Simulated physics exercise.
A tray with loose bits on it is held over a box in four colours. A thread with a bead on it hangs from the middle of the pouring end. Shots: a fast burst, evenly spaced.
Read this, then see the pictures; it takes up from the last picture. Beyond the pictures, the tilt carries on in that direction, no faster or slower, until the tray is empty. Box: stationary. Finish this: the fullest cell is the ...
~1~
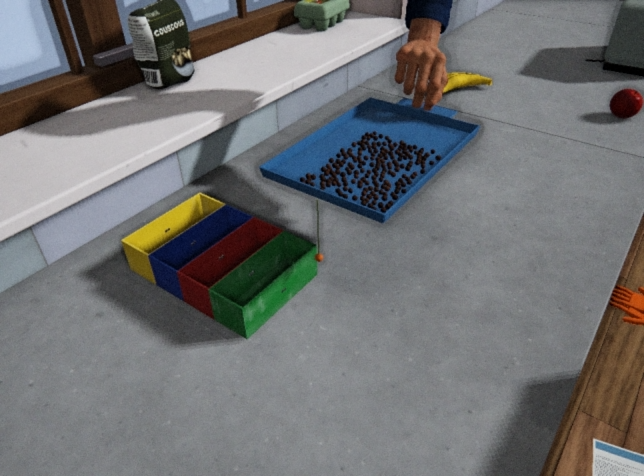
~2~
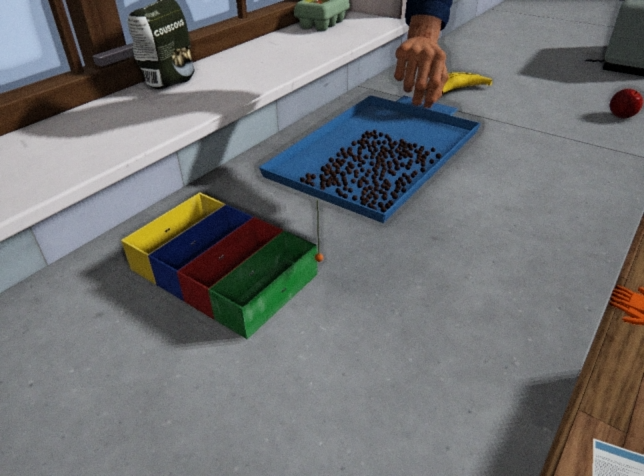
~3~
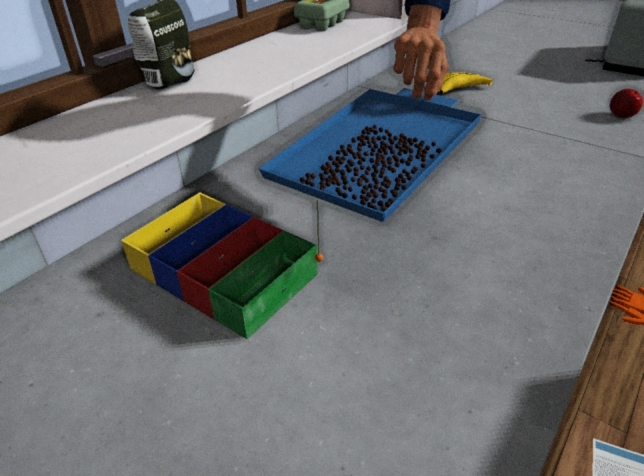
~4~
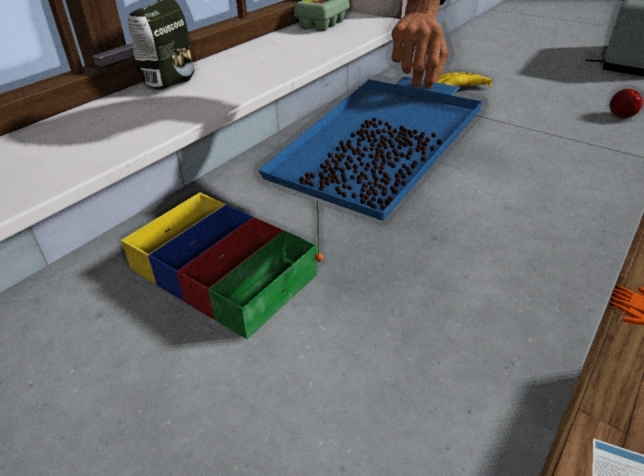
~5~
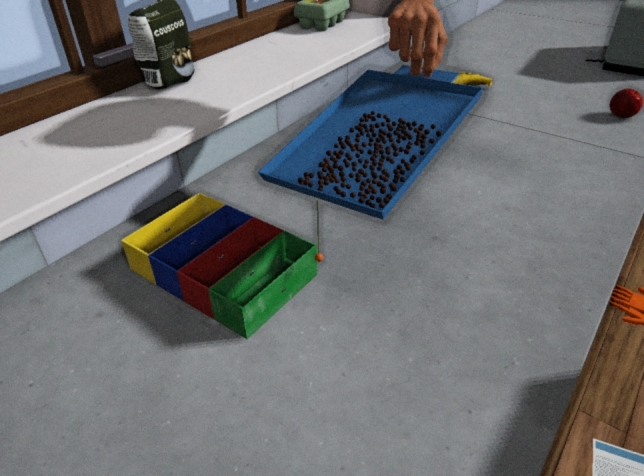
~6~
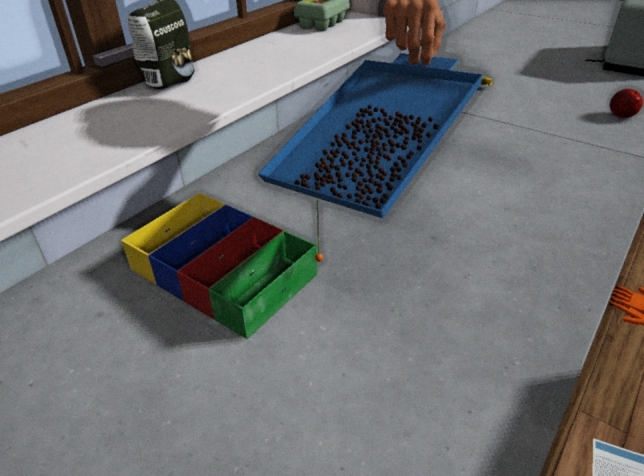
... Green one.
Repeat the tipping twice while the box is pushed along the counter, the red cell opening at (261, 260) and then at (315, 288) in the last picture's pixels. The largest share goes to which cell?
In order: The red cell, the yellow cell.
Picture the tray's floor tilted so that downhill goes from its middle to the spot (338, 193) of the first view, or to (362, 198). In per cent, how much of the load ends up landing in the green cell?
In turn some 10 and 0 per cent.
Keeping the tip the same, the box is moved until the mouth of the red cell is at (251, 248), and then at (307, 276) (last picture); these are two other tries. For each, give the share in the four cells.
First about 90, then 100 per cent.
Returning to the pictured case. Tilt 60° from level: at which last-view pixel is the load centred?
I'd put it at about (308, 176).
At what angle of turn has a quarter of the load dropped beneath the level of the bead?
Roughly 95 degrees at that moment.
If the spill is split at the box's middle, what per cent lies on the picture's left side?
I'd guess close to 0 %.
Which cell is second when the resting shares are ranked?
The one in second place is the red one.
Soon after the last picture, tray tipped steeply; nearly all on the tray; a stray few in the green cell; a stray few in the red cell; a stray few falling or outside the box.
A little later, tray tipped right over; about a quarter on the tray; about a quarter in the green cell; a small part in the red cell; about a third falling or outside the box.
Later still, tray tipped past a quarter turn; about two thirds in the green cell; about a quarter in the red cell; about a quarter falling or outside the box.
At rest, tray tipped past a quarter turn; about two thirds in the green cell; about a quarter in the red cell; none in the blue cell; none in the yellow cell; about a quarter outside the box.
